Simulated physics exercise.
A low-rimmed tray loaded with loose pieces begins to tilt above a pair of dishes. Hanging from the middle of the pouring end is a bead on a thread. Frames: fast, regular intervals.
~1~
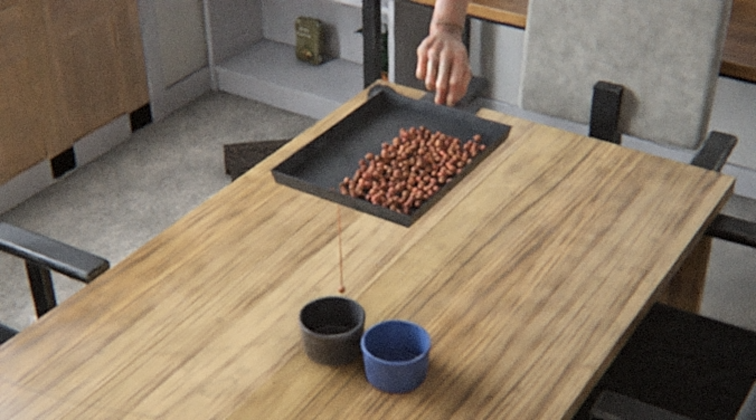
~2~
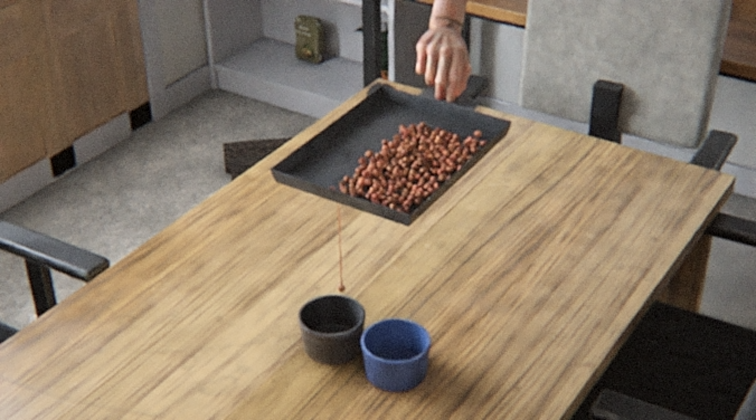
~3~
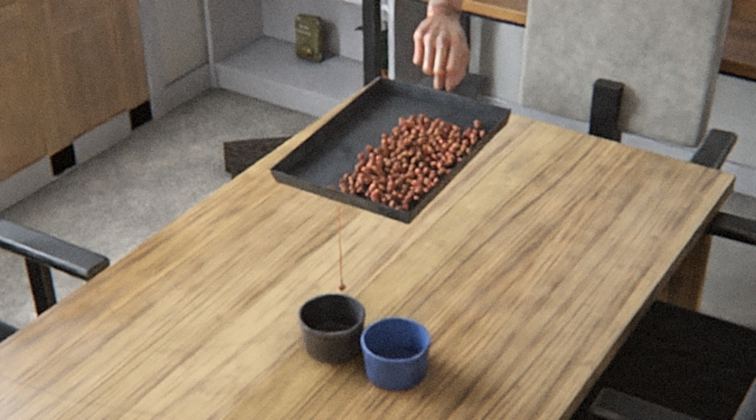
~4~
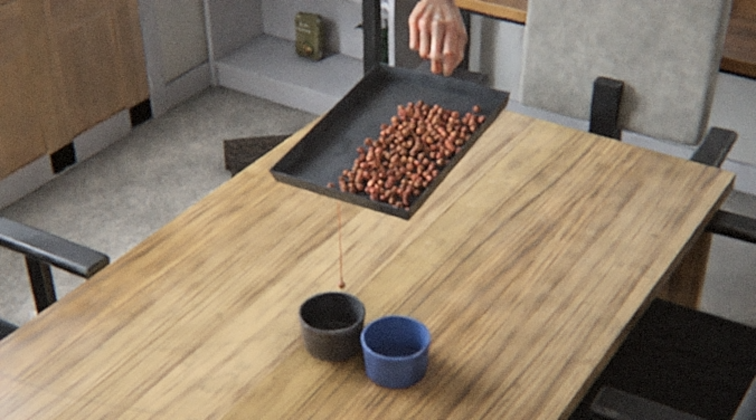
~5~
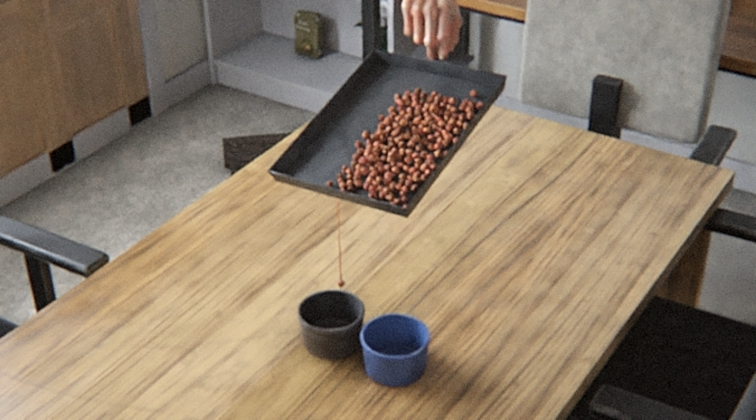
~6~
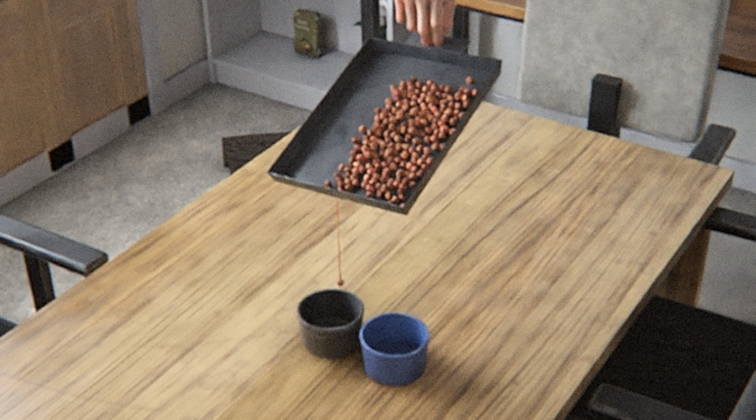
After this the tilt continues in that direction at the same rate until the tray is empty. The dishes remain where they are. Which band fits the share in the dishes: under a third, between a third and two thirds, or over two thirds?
The caught part does not reach a third.
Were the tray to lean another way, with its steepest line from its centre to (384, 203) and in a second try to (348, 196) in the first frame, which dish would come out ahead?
Case 1 - the one at right; case 2 - the one at left.
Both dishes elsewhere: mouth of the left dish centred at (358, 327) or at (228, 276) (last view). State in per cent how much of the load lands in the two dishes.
10, then 40 %.
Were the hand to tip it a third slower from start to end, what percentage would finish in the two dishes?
Roughly 30 %.
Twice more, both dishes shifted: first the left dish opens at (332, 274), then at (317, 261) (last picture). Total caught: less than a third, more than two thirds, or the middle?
Initially below one third, afterwards below one third.
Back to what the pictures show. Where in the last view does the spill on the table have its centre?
It's centred close to pixel (264, 334).
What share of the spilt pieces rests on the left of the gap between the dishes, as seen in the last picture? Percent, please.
Left share: Close to 100 %.
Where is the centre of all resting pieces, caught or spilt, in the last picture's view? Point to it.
The centre settles at about (275, 333).
Soon, tray tipped steeply; nearly all on the tray; a stray few in the air.
A while on, tray tipped past a quarter turn; nearly all on the tray; a small part outside both; a stray few in the air.
Towards the end, tray tipped past a quarter turn; a small part in the left dish; most outside both.
Finally, tray tipped past a quarter turn; none in the right dish; a small part in the left dish; most outside both.
